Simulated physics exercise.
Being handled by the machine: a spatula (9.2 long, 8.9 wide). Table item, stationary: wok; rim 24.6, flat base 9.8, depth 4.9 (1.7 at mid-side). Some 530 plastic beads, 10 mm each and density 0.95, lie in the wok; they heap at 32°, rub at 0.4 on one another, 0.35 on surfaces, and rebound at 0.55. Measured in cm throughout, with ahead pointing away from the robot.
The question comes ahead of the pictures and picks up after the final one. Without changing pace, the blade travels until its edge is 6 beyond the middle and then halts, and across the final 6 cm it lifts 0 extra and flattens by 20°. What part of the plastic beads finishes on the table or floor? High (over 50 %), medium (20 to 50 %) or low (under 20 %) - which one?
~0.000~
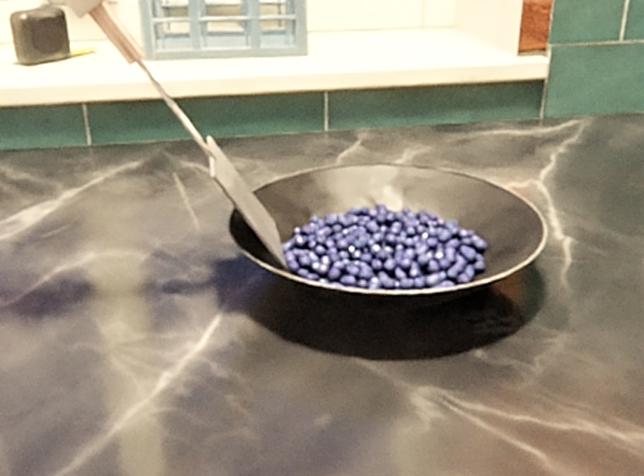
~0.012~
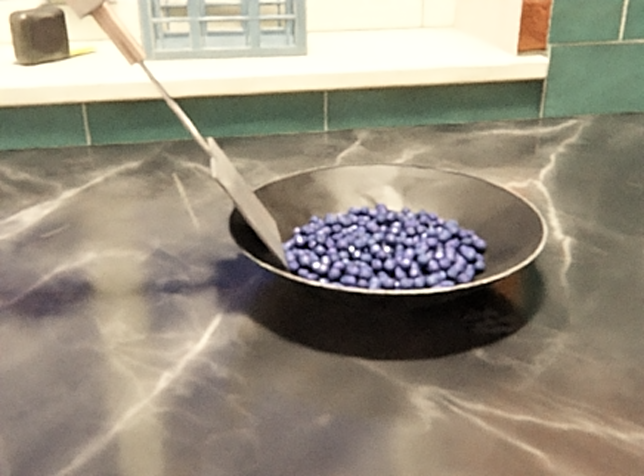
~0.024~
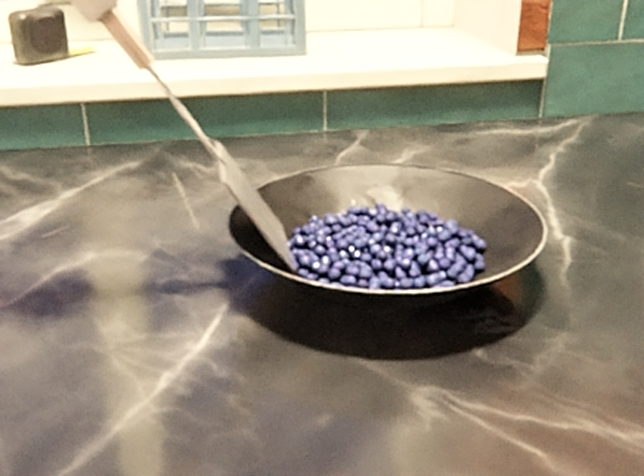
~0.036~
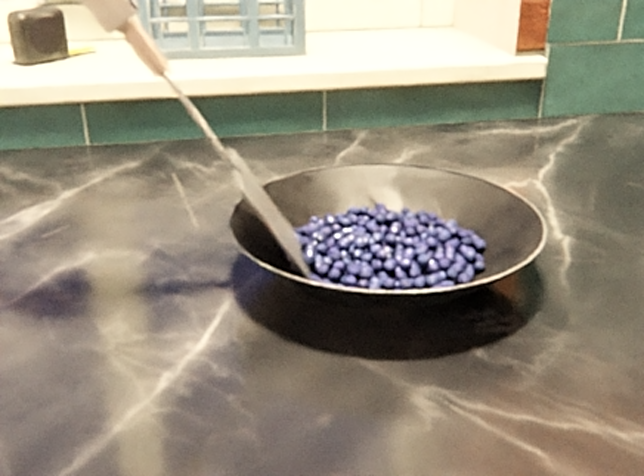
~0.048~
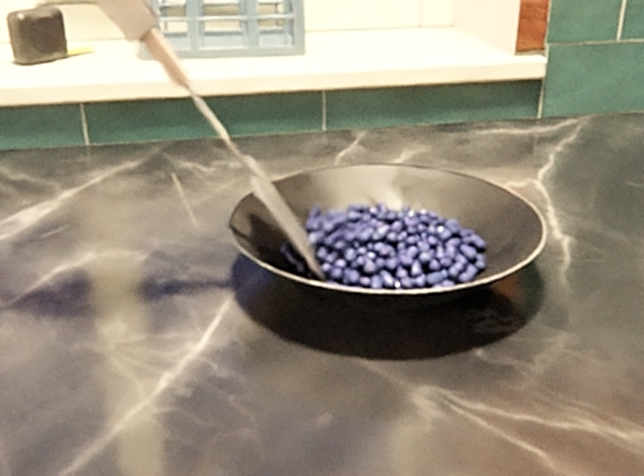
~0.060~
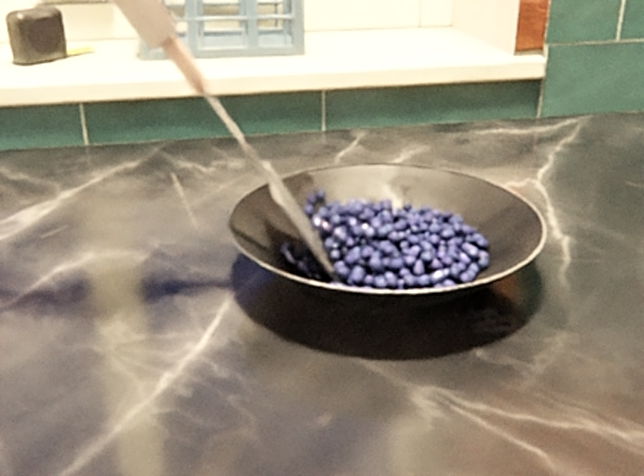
Medium, from 20 to 50 %.
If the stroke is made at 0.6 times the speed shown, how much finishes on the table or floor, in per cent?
Roughly 10 per cent.
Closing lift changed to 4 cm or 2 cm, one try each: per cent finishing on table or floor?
25 and 35 %.
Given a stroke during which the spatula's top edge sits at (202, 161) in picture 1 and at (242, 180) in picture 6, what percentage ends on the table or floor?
Off the vessel, on the table or floor: Some 10 percent.
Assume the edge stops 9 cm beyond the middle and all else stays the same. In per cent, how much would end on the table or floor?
I'd expect close to 55 per cent then.
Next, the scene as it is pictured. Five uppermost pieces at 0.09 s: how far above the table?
Roughly 7 cm above the table.
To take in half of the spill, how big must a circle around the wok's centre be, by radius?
About 22 centimetres.
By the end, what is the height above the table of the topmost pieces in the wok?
It reaches around 6.0 cm.
By 0.09 s, sloping 58°, highest piece 8 above the table; 527 in the wok.
By 0.12 s, sloping 51°, highest piece 10 above the table; 524 in the wok, 3 on the blade or in flight.
By 0.33 s, sloping 38°, highest piece 6 above the table; 388 in the wok, 129 on the table or floor, 10 on the blade or in flight.
By 1.38 s, sloping 38°, highest piece 6 above the table; 387 in the wok, 140 on the table or floor.
Final count, 387 in the wok, 140 on the table or floor. That is 27 % on the table or floor.
